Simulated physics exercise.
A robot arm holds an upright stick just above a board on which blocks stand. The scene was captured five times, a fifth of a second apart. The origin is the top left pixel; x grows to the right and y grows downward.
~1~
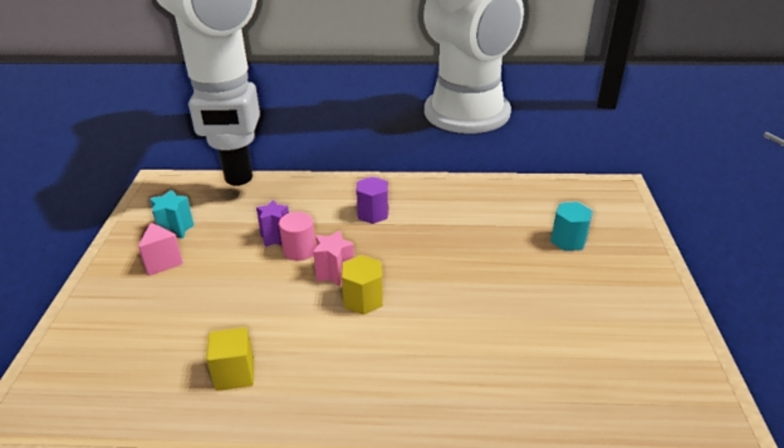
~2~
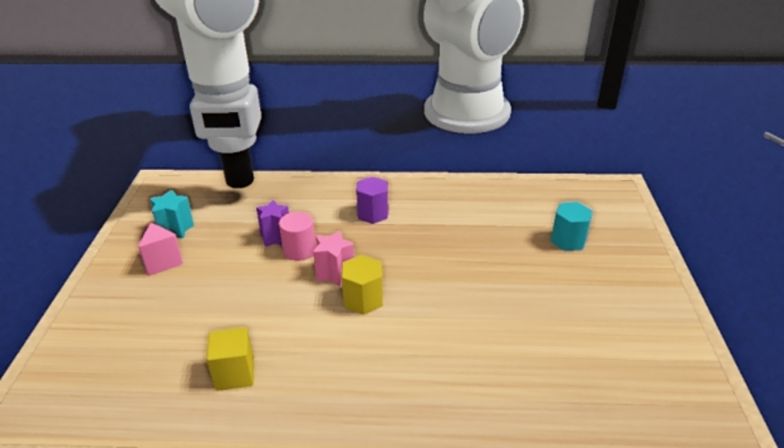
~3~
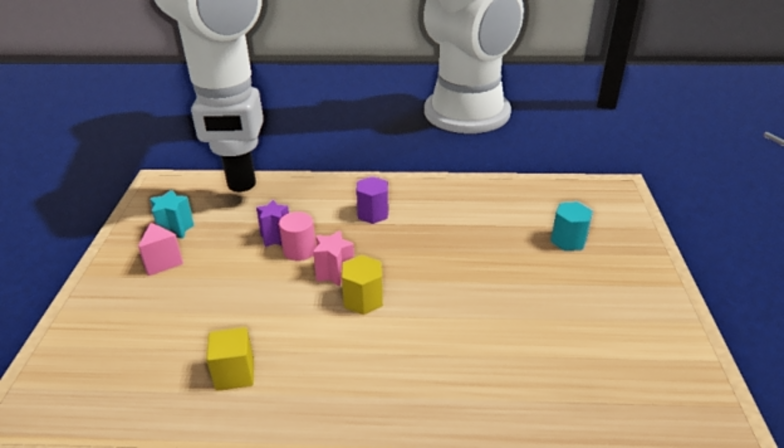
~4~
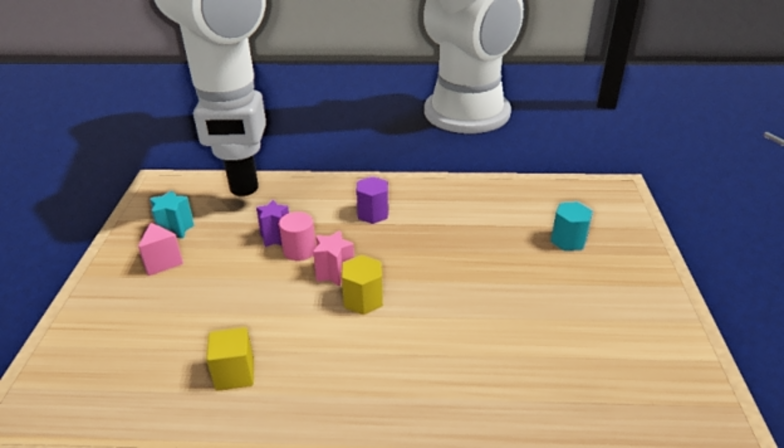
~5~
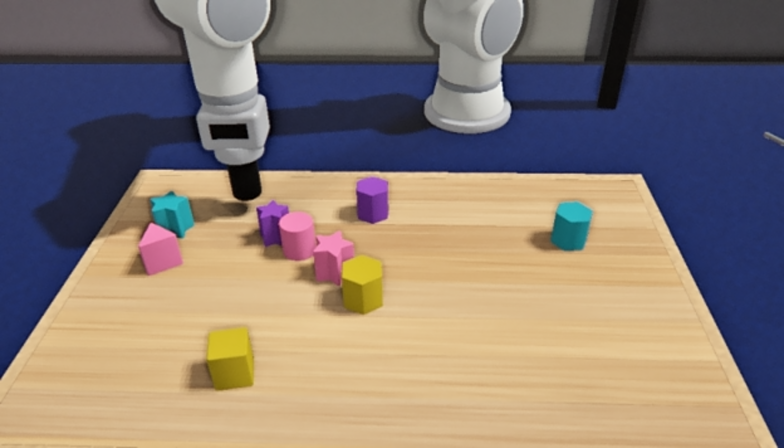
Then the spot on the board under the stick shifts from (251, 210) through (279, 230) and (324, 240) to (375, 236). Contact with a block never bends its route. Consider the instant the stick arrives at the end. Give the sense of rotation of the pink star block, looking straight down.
It swings round anticlockwise.
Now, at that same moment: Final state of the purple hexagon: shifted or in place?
Once the stick is done, the purple hexagon remains in the old spot.
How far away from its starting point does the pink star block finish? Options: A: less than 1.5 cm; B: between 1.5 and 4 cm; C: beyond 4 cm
The correct letter is B.
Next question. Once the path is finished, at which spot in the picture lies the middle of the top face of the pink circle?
At (312, 245).
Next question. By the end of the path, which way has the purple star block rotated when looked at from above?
The twist is clockwise.
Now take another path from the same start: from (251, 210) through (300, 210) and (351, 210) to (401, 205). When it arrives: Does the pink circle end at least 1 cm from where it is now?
No.
On the path given first. One third of the way, stick at (277, 215); purple star block at (279, 217), turned 25° clockwise; pink circle at (302, 227).
Two thirds of the way, stick at (323, 224); purple star block at (305, 226), turned 65° clockwise; pink circle at (312, 245); pink star block at (339, 255), turned 45° anticlockwise; yellow hexagon at (368, 273).
At the end, stick at (374, 220); purple star block at (306, 226), turned 70° clockwise; pink circle at (312, 245); pink star block at (339, 255), turned 45° anticlockwise; yellow hexagon at (368, 273); purple hexagon still.
